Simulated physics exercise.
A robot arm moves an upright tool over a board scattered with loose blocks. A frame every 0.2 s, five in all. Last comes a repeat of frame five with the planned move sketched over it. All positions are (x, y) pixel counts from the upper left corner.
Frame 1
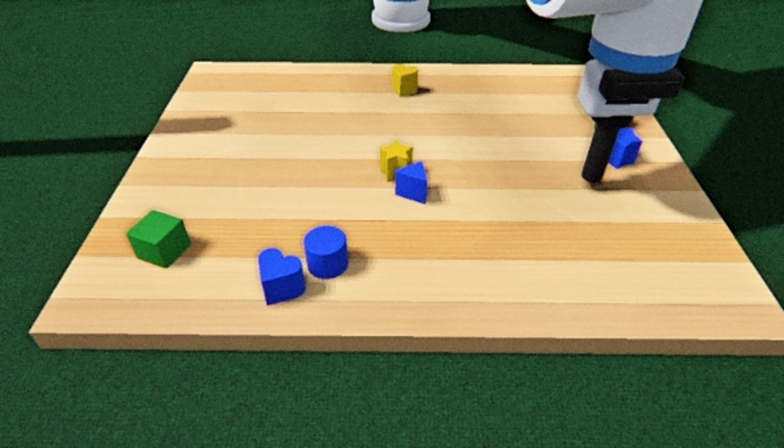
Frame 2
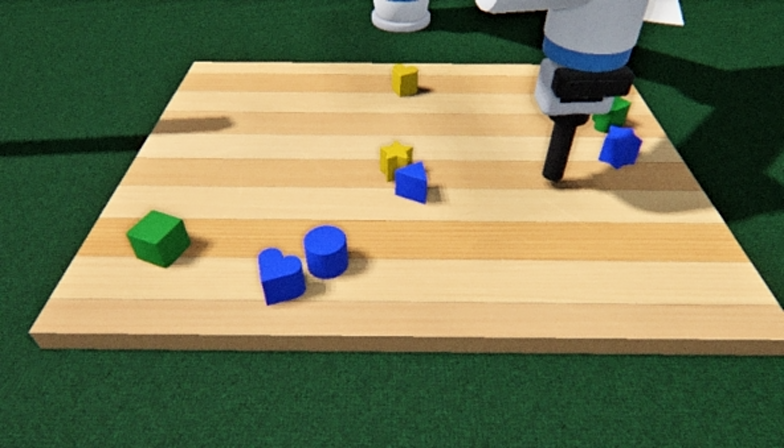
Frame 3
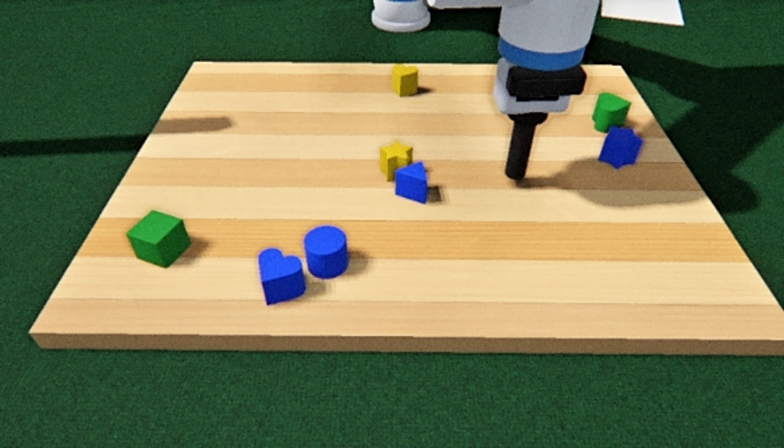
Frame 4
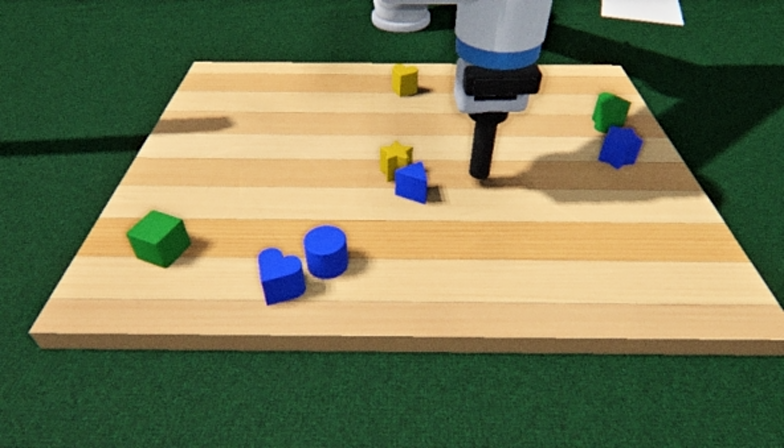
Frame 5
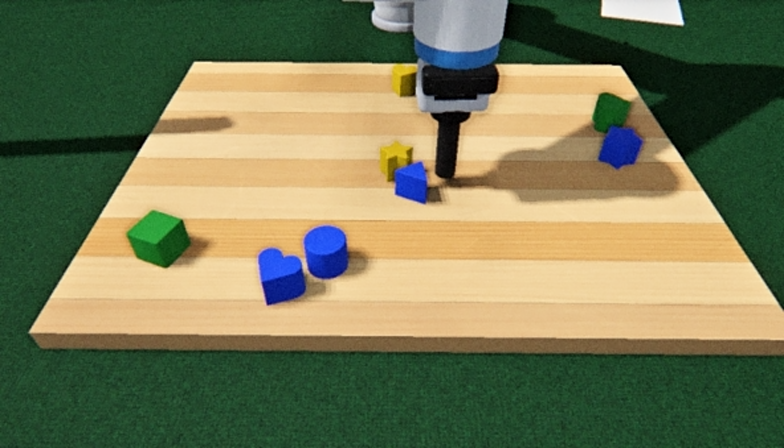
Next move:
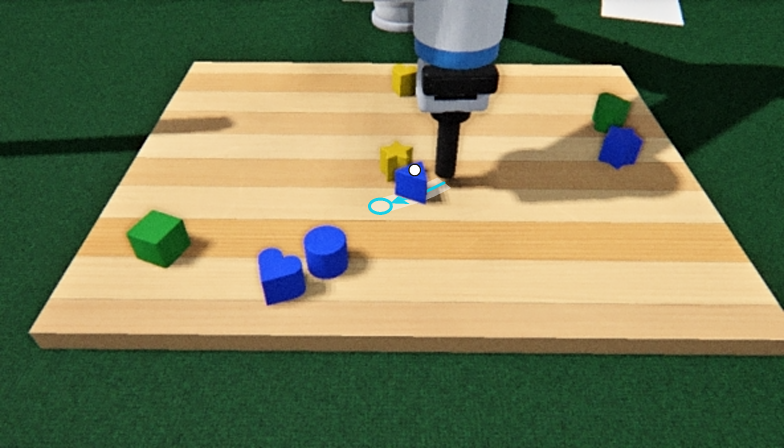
A robot arm moves its upright tool left across the board toward still blocks.
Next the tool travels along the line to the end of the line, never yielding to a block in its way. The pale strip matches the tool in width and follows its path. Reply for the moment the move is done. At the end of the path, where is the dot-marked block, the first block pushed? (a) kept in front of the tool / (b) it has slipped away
a (kept in front of the tool)
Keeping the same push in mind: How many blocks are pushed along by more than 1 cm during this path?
I'd say one block gets moved.
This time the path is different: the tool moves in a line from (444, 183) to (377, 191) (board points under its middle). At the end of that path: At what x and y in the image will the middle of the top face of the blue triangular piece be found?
About (394, 178).
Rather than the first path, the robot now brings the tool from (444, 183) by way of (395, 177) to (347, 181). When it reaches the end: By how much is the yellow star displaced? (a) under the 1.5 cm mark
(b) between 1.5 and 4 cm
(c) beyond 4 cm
(c)
The line goes from (444, 183) via (415, 196), ending at (380, 206); the dot is on the blue triangular piece.
What follows on the original path. Halfway along, tool at (414, 186); blue triangular piece at (395, 177), turned 15° anticlockwise.
At the end, tool at (380, 196); yellow star unmoved; blue triangular piece at (360, 188), turned 20° anticlockwise.
